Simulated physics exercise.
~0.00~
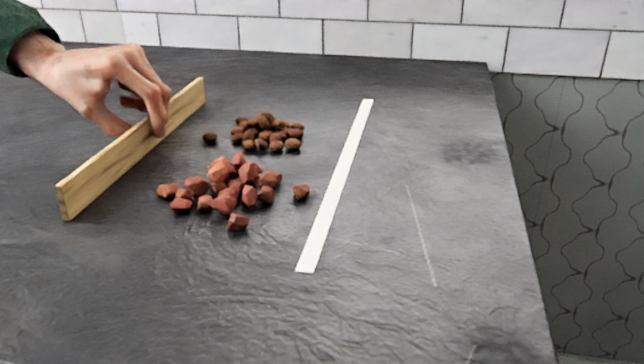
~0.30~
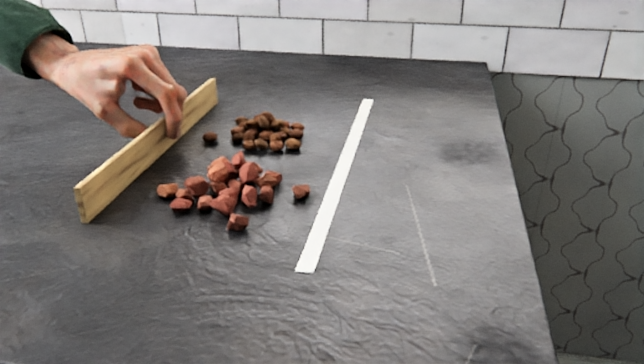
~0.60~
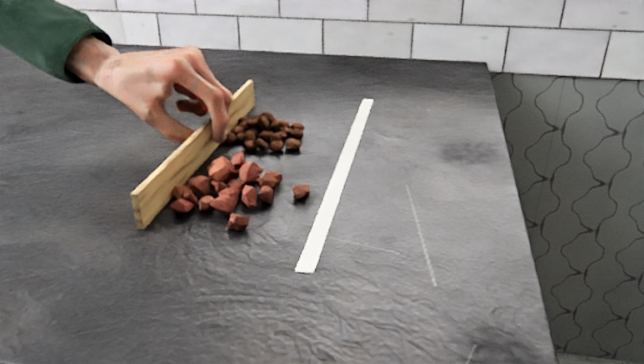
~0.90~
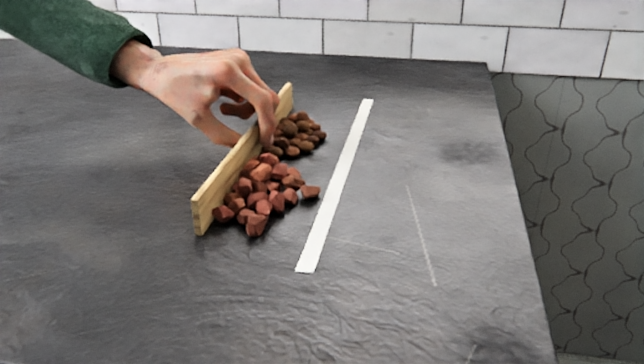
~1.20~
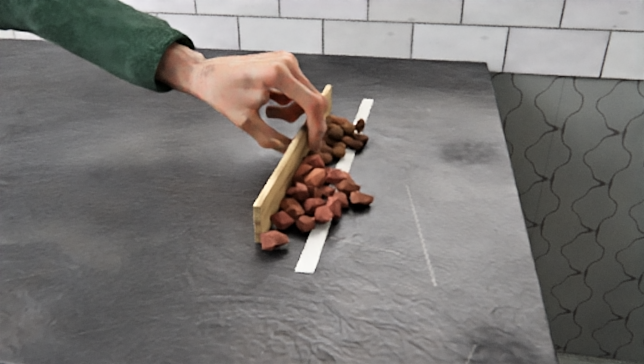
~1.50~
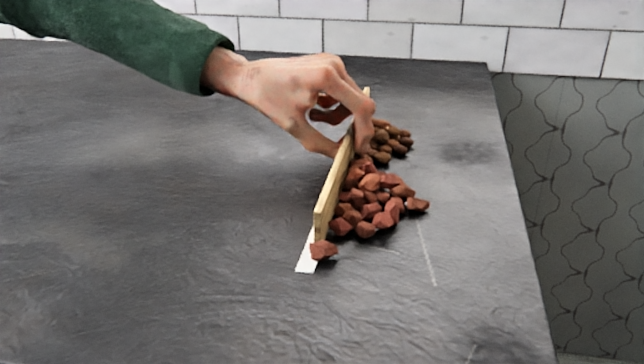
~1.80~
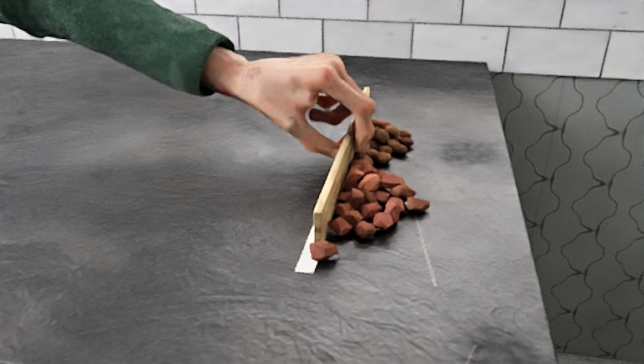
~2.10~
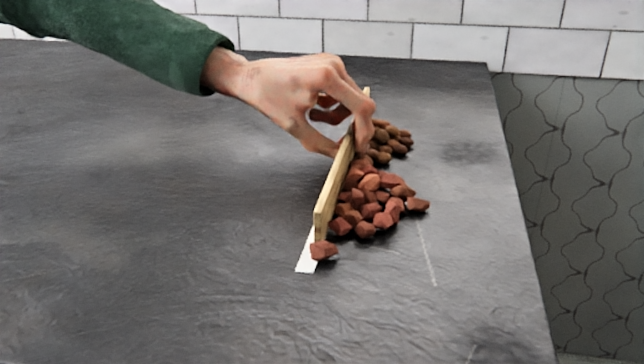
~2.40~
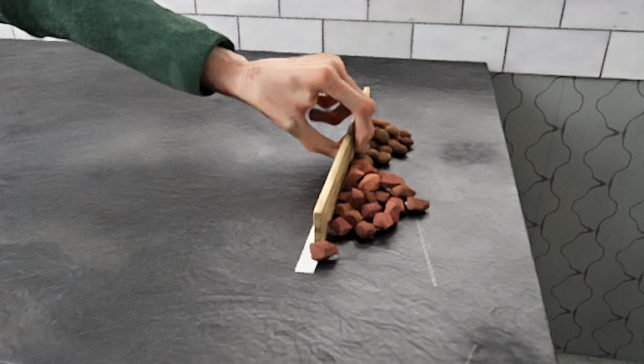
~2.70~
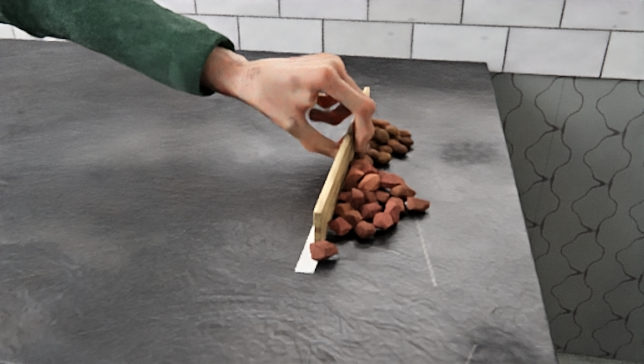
On a dark tabletop, a hand slides a wood strip right, pushing two brown piles, stopping at white tape.
